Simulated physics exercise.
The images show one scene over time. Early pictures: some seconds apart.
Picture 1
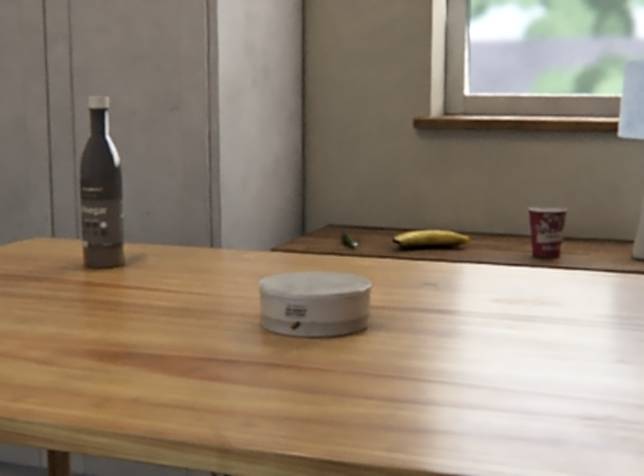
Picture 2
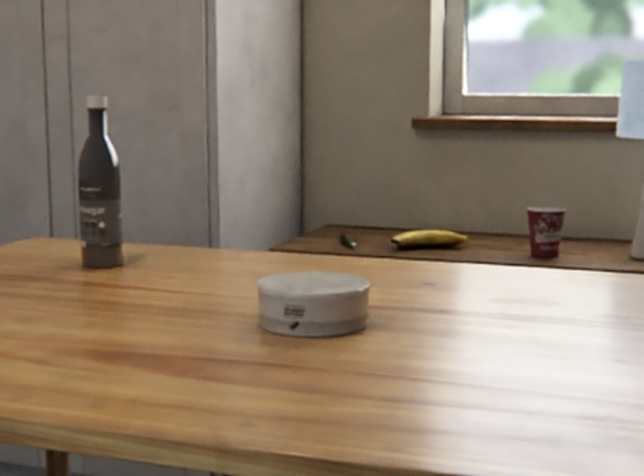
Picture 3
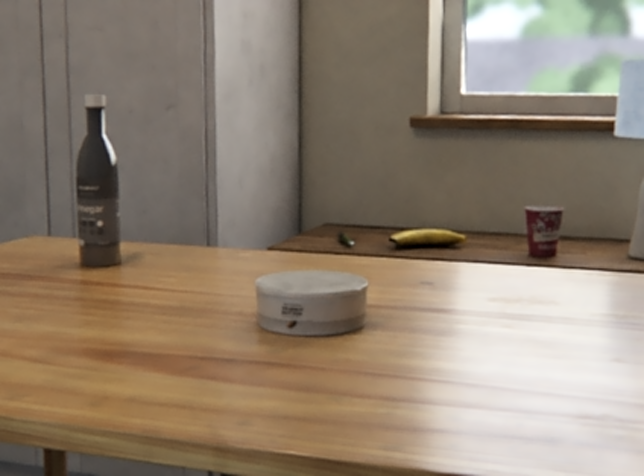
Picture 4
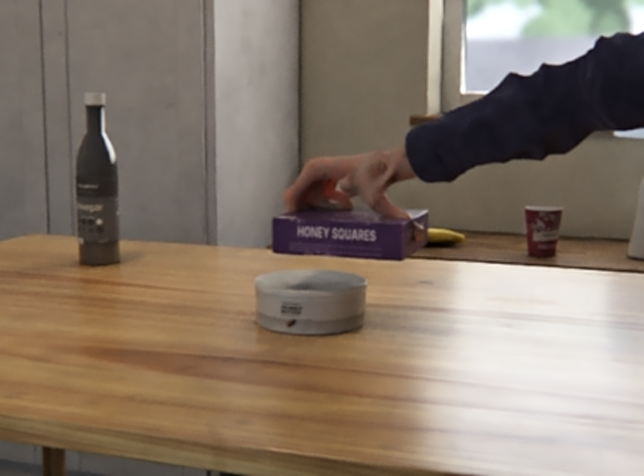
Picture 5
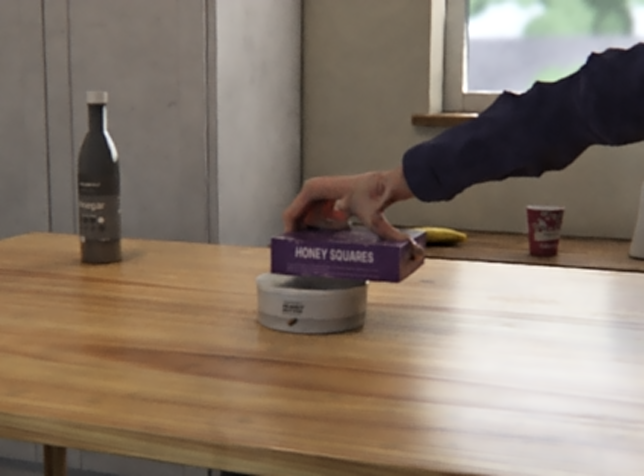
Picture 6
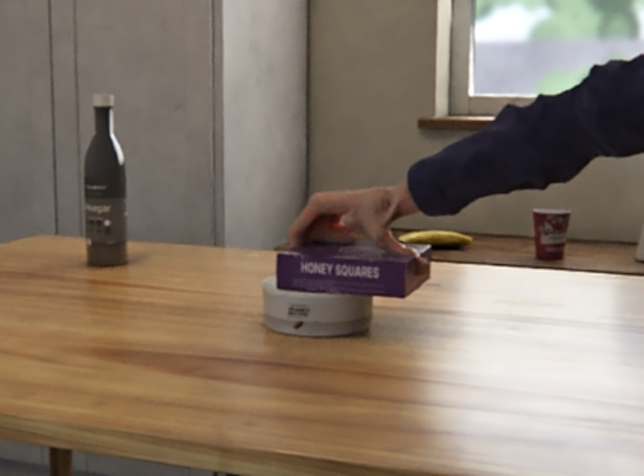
A hand in a dark blue sleeve reaches in from the right over a wooden table, seen from slightly above in a grey-walled room with a window at upper right. A round pale tin sits mid-table with a dark bottle to its left, and a yellow banana and red cup rest behind. The hand lowers a purple Honey Squares box onto the tin, still gripping it, as the view shifts very slightly.
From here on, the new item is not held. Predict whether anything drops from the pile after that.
I expect the pile to stay intact.
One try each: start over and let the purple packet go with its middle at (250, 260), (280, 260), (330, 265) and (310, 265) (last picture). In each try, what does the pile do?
Outcomes in order: A collapse, no collapse, no collapse, no collapse.
Then, 0.60 s past the last view, nothing moves.
Then, 1.60 s past the last view, purple packet resting near (356, 267).
Finally, all 3 still in place. Final places as the last picture's camera would see them, purple packet near (356, 267). The pile keeps its balance.
